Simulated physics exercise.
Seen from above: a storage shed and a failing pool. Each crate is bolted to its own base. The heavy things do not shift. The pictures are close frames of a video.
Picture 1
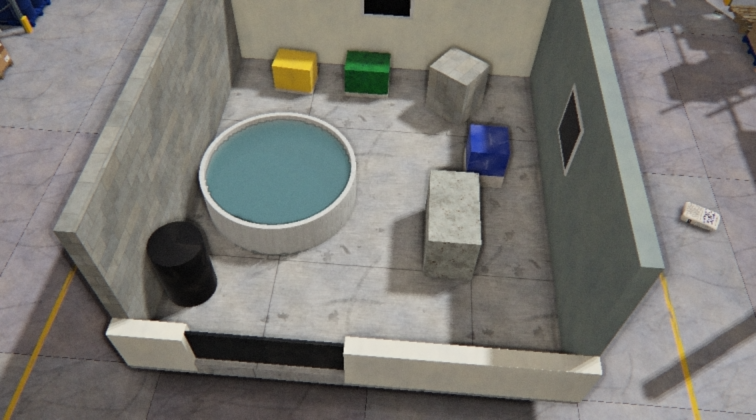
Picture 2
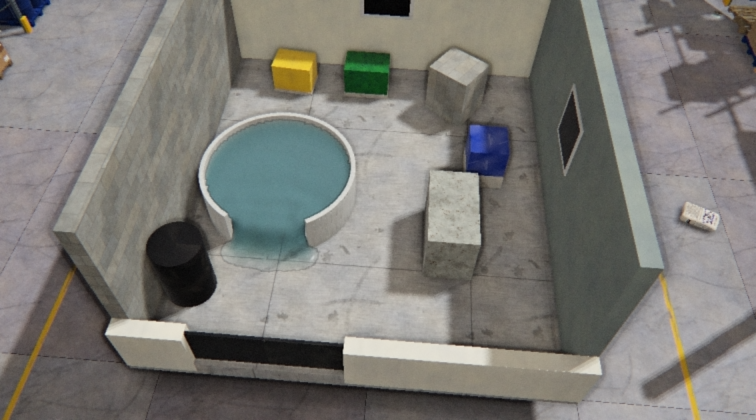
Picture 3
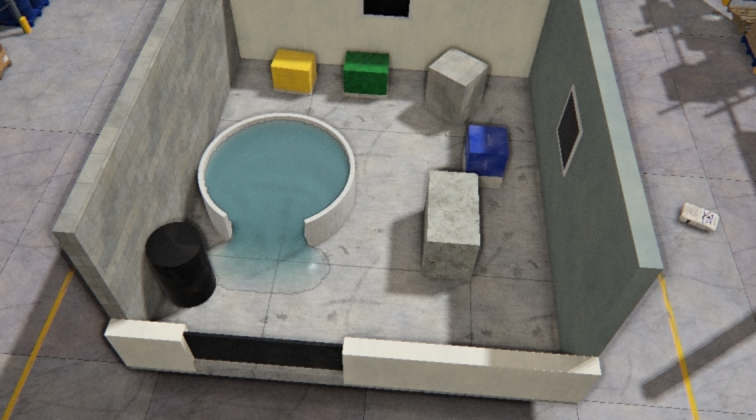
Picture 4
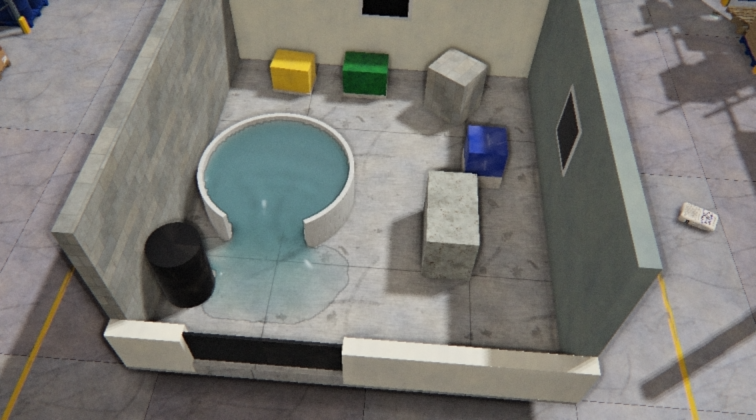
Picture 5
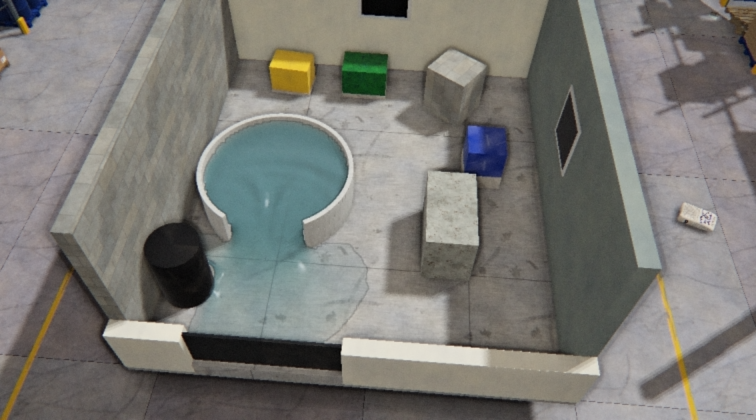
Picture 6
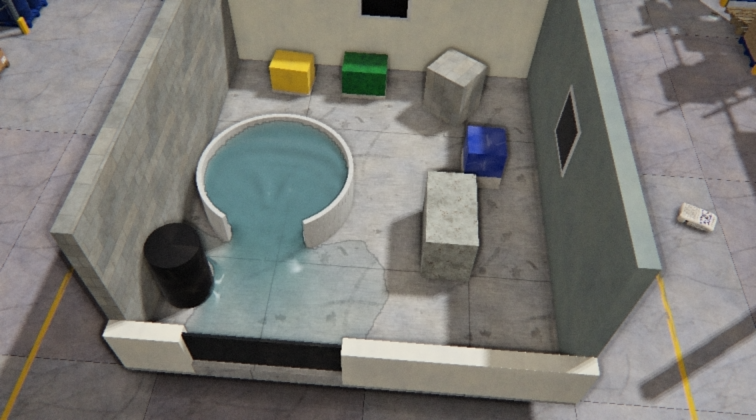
The clip shows a walled enclosure from above, with coloured boxes, grey blocks and a black cylinder, where a round pool of still water opens at its front and water pours out, spreading across the floor toward the low front wall.
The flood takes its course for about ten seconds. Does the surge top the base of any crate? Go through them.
One by one: The yellow crate is wetted; the blue crate escapes dry; the green crate is wetted.
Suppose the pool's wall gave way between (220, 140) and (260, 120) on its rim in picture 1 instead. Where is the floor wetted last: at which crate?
That is the crate marked blue.
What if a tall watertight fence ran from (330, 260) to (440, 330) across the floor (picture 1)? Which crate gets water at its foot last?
The green crate.
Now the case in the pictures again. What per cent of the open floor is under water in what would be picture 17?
About 30 per cent.
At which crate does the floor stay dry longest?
I say the crate marked green.
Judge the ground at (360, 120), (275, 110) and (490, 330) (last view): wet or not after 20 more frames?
One after the other: Free of water, not flooded, wet.
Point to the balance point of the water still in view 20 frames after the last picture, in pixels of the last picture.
I would point to (305, 256).
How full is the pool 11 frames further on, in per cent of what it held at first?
About 56 per cent.
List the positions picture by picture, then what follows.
In the first picture, still water in the round pool at (279, 169).
In the second picture, water pours out at (268, 244) and has run to (312, 250).
In the third picture, the front is at (324, 270), out from the gap at (268, 245).
In the fourth picture, the front is at (313, 312), out from the gap at (267, 246).
In the fifth picture, water pours out at (266, 247) and has run to a hidden place.
In the sixth picture, water pours out at (266, 247) and has run to a hidden place.
A moment on, water covers 20 % of the floor; the yellow crate not reached, the blue crate not reached, the green crate not reached.
Next, water covers 30 % of the floor; the yellow crate not reached, the blue crate not reached, the green crate not reached.
Then, water covers 45 % of the floor; the yellow crate not reached, the blue crate not reached, the green crate not reached.
Later, water covers 80 % of the floor; the yellow crate water round its plinth, the blue crate water round its plinth, the green crate water round its plinth.
In the end, water covers 100 % of the floor; the yellow crate was topped, the blue crate stayed above the water, the green crate was topped.
